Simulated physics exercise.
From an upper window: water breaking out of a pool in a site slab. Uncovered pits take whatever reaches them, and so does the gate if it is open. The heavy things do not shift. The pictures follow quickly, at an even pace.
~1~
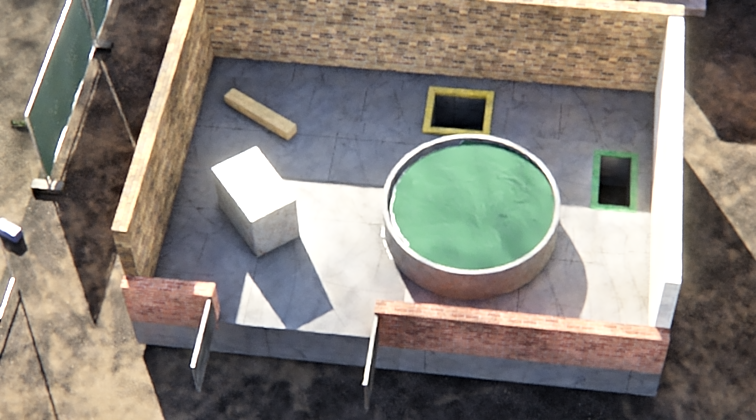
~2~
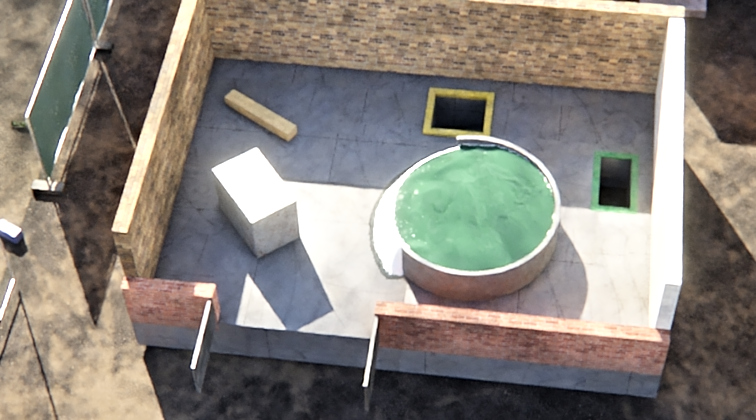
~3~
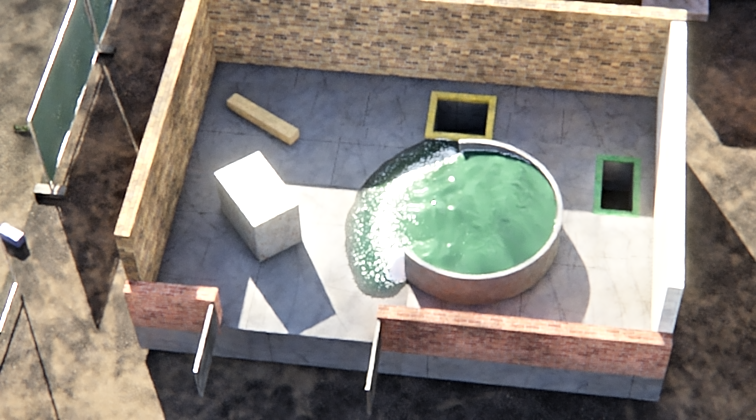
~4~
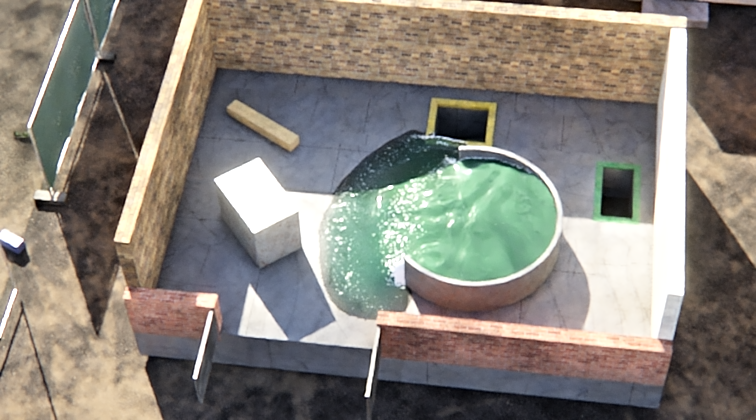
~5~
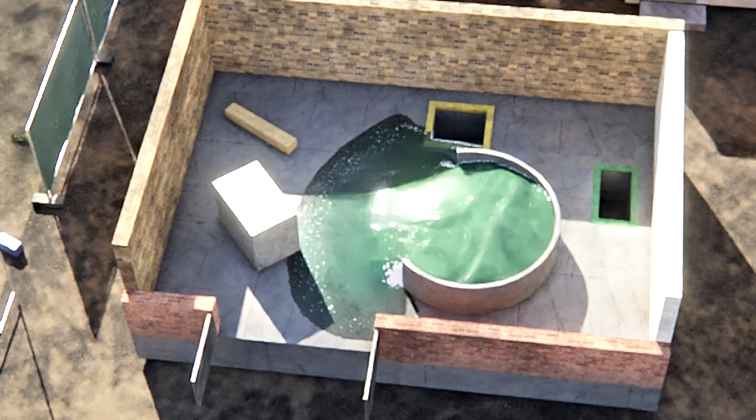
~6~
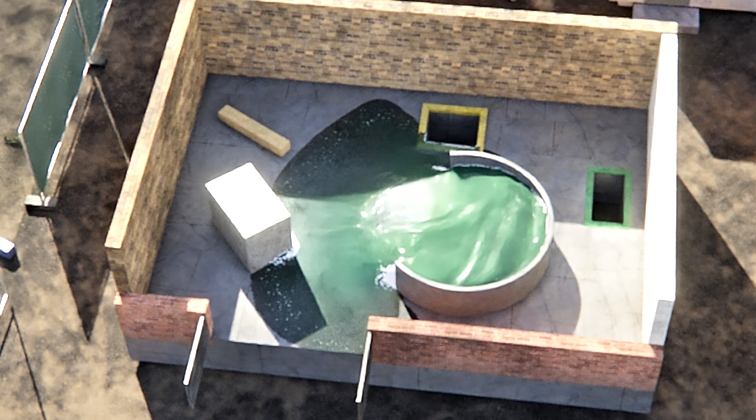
In a walled slab yard seen from above, a round pool of green water sits still beside a pale block, a wooden beam and two framed openings. The pool's left side gives way and water pours out, fanning leftward across the floor, reaching the block and spreading toward the back and front.
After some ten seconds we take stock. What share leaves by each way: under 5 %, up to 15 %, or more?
One by one: The gate takes above 15 %; the green pit takes not even 5 %; the yellow pit takes from 5 to 15 %.
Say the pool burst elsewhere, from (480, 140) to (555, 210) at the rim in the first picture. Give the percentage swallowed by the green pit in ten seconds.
In per cent: Green 55.
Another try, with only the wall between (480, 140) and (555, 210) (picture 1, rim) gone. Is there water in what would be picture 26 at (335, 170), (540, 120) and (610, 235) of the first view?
As listed: Not flooded, awash, awash.
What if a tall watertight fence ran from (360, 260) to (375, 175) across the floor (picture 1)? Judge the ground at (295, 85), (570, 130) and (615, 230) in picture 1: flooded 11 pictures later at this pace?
As listed: Under water, free of water, free of water.
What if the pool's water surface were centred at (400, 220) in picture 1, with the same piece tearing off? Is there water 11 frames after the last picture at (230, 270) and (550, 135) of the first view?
As listed: Flooded, no water.
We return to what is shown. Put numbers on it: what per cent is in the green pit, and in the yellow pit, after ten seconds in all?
In turn 2 and 8 per cent.
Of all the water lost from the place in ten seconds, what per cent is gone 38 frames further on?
About 50 per cent.
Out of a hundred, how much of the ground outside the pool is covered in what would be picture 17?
I make it 50 per cent.
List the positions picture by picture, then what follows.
In the first frame, the round pool at (471, 204) is whole and still.
In the second frame, the front is at a hidden place, out from the gap at (394, 197).
In the third frame, water pours out at (396, 203) and has run to (454, 143).
In the fourth frame, water pours out at (396, 210) and has run to a hidden place.
In the fifth frame, water pours out at (394, 214) and has run to a hidden place.
In the sixth frame, the front is at a hidden place, out from the gap at (387, 216).
A moment on, water covers 50 % of the floor; the gate 1 %, the green pit 0 %, the yellow pit 1 %.
Next, water covers 50 % of the floor; the gate 3 %, the green pit 0 %, the yellow pit 1 %.
Then, water covers 55 % of the floor; the gate 7 %, the green pit 0 %, the yellow pit 1 %.
Later, water covers 65 % of the floor; the gate 14 %, the green pit 0 %, the yellow pit 5 %.
In the end, water covers 85 % of the floor; the gate 28 %, the green pit 3 %, the yellow pit 9 %.
